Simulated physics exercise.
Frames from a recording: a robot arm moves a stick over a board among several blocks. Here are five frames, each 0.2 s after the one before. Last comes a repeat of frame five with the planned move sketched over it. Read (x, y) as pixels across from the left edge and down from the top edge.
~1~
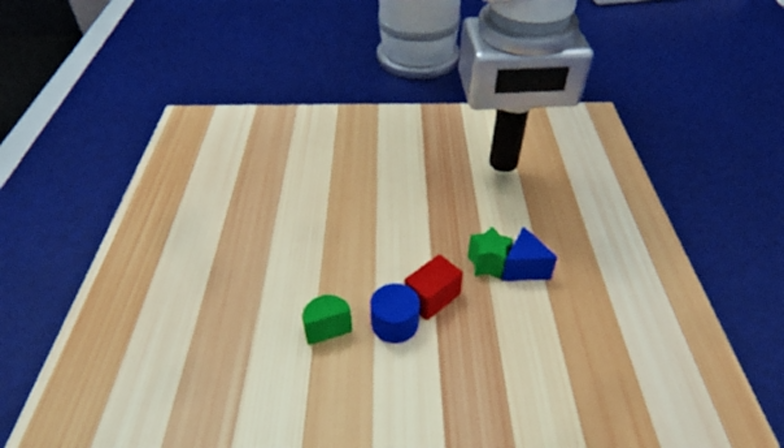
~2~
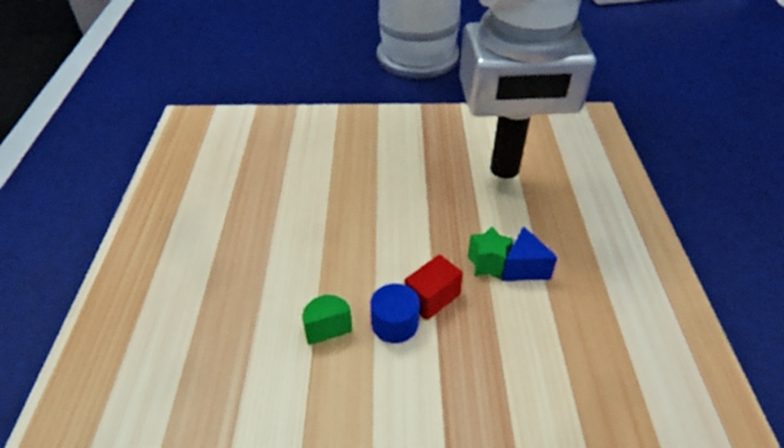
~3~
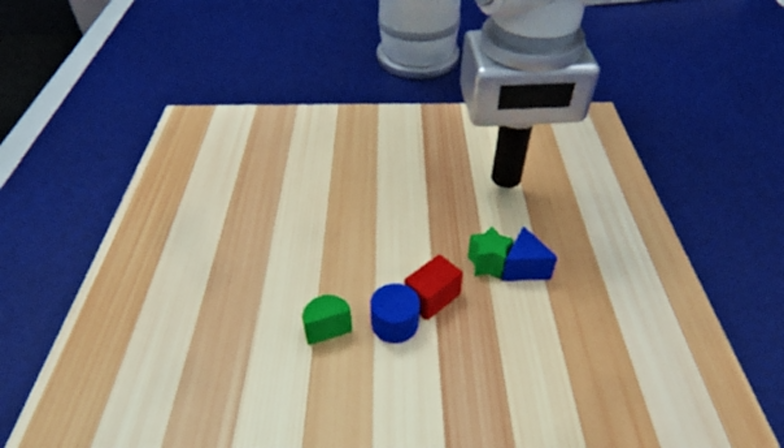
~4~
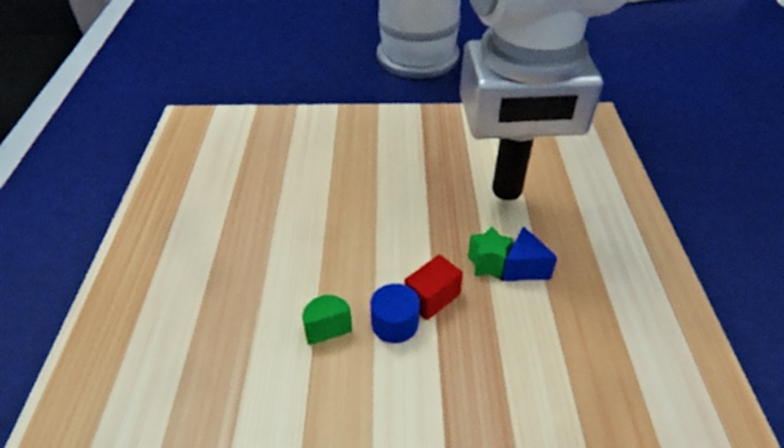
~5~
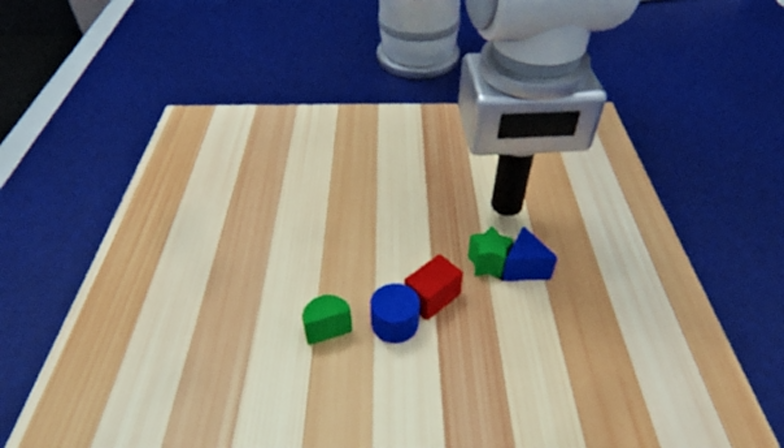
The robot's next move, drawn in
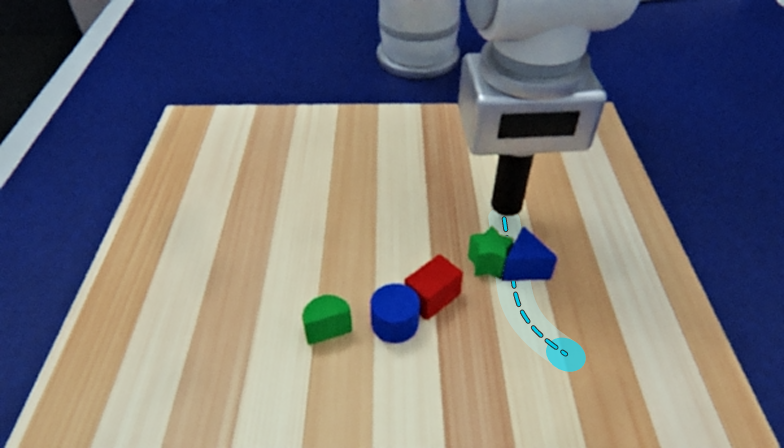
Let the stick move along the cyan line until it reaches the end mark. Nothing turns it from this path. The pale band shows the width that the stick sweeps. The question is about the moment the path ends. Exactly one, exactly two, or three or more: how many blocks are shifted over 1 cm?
I expect two blocks to move.
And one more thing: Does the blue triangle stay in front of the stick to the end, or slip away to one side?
When the path is over, you would find the blue triangle off to the side or behind the stick.
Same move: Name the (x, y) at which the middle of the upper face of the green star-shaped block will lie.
It ends at (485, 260).
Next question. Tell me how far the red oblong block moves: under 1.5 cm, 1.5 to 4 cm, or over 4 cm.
The answer is under 1.5 cm.
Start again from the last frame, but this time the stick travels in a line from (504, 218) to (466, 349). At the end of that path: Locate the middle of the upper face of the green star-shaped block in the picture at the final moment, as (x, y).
My estimate: (452, 356).
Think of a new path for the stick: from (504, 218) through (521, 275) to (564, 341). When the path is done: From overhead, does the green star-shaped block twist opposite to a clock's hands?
No
Path on the board, from (504, 218) via (510, 260) and (520, 308), ending at (566, 354).
On the path given first. One third of the way, stick (513, 248); green star-shaped block (488, 250), turned 20° clockwise; blue triangle (539, 259), turned 15° clockwise.
Two thirds of the way, stick (524, 297); green star-shaped block (485, 260), turned 60° clockwise; blue triangle (564, 294), turned 30° anticlockwise.
At the end, stick (571, 342); red oblong block in place; green star-shaped block (485, 260), turned 60° clockwise; blue triangle (588, 306), turned 70° anticlockwise.
